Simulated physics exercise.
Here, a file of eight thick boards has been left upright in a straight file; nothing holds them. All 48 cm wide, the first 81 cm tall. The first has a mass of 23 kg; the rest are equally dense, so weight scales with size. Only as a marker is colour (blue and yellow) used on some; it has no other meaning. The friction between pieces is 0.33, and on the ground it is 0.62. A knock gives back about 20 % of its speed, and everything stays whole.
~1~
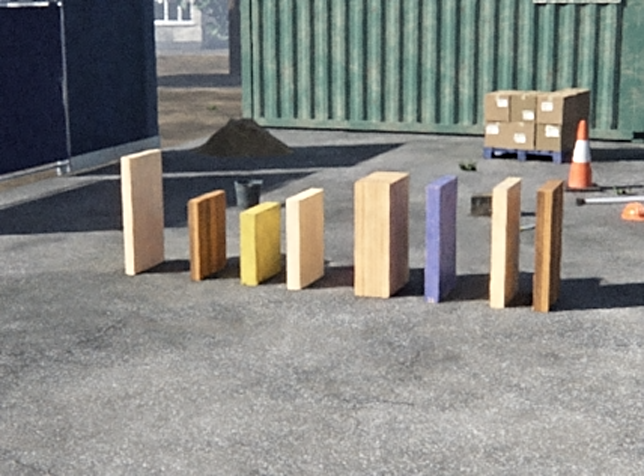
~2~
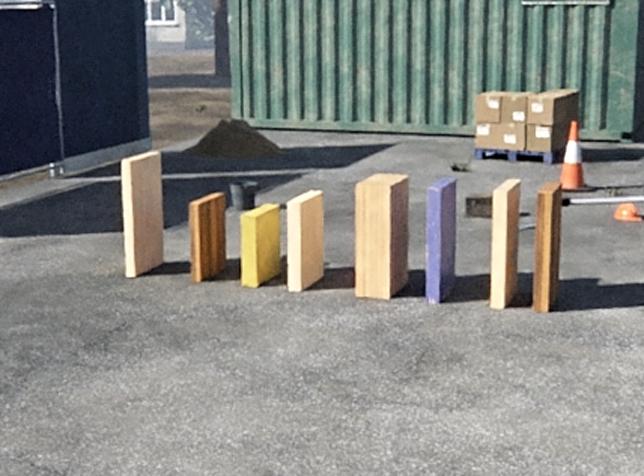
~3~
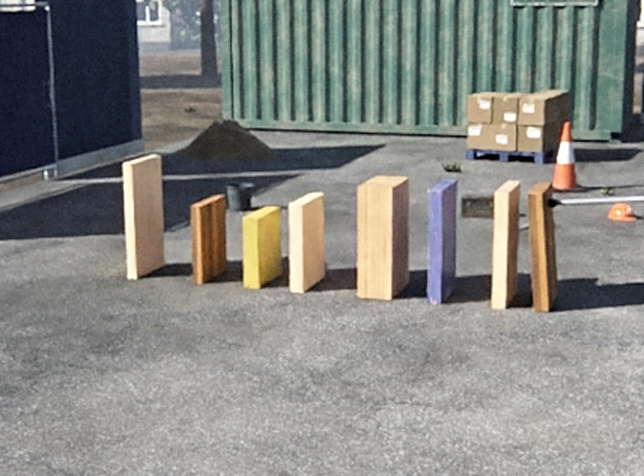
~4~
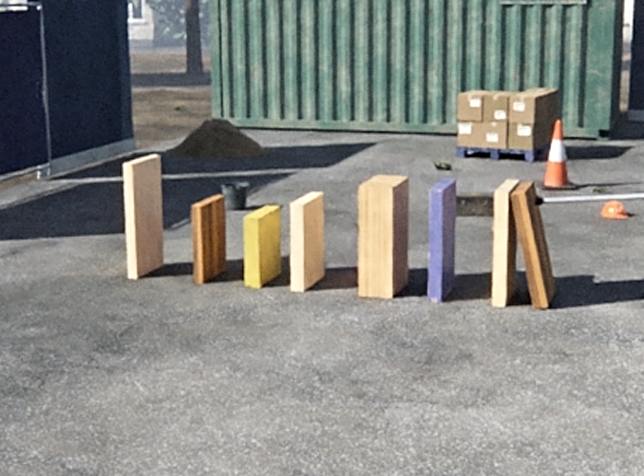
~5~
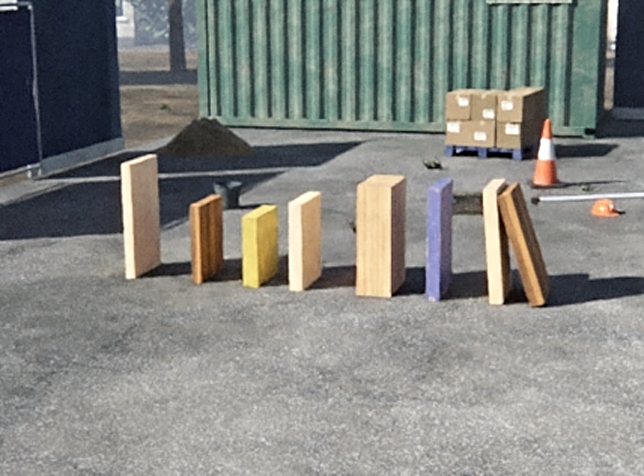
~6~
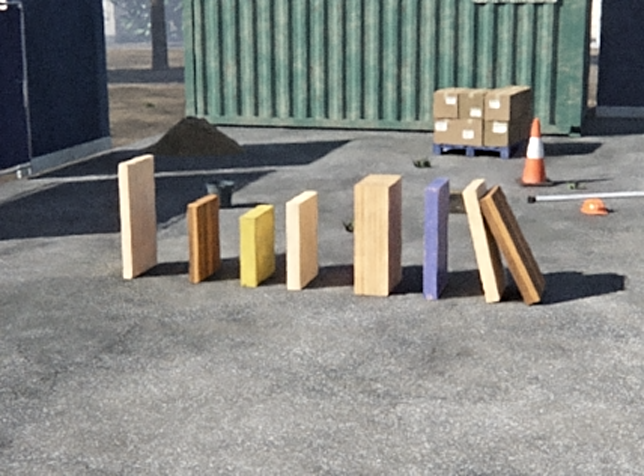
The rightmost brown board tilts left against the next board in the row, which leans too.
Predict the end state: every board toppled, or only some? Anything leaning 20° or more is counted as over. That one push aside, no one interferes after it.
Every one has toppled.
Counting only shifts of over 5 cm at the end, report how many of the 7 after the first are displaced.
The count is 7.
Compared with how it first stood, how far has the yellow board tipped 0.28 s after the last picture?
I'd put it at roughly 0 degrees away from its starting angle.
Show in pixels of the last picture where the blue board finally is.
At about (384, 258).
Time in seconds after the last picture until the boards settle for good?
Roughly 2.0 seconds.
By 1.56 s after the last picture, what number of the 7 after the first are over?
7 by that time.
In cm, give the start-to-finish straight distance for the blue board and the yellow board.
Distances: Blue 40, yellow 40 (cm).
Then, 0.28 s later than the last frame, 1 of the 7 other boards over; blue board tilted 13°.
Then, 0.80 s later than the last frame, 3 of the 7 other boards over; blue board tilted 48°.
Then, 1.12 s later than the last frame, 5 of the 7 other boards over; blue board tilted 62°; yellow board tilted 56°.
Then, 1.56 s later than the last frame, 7 of the 7 other boards over; yellow board lying flat; blue board tilted 63°.
When it is over, 7 of the 7 other boards over; yellow board lying flat; blue board tilted 63°. Not one is left standing. In pixels of the last frame, middles, yellow board near (220, 264), blue board near (383, 258).
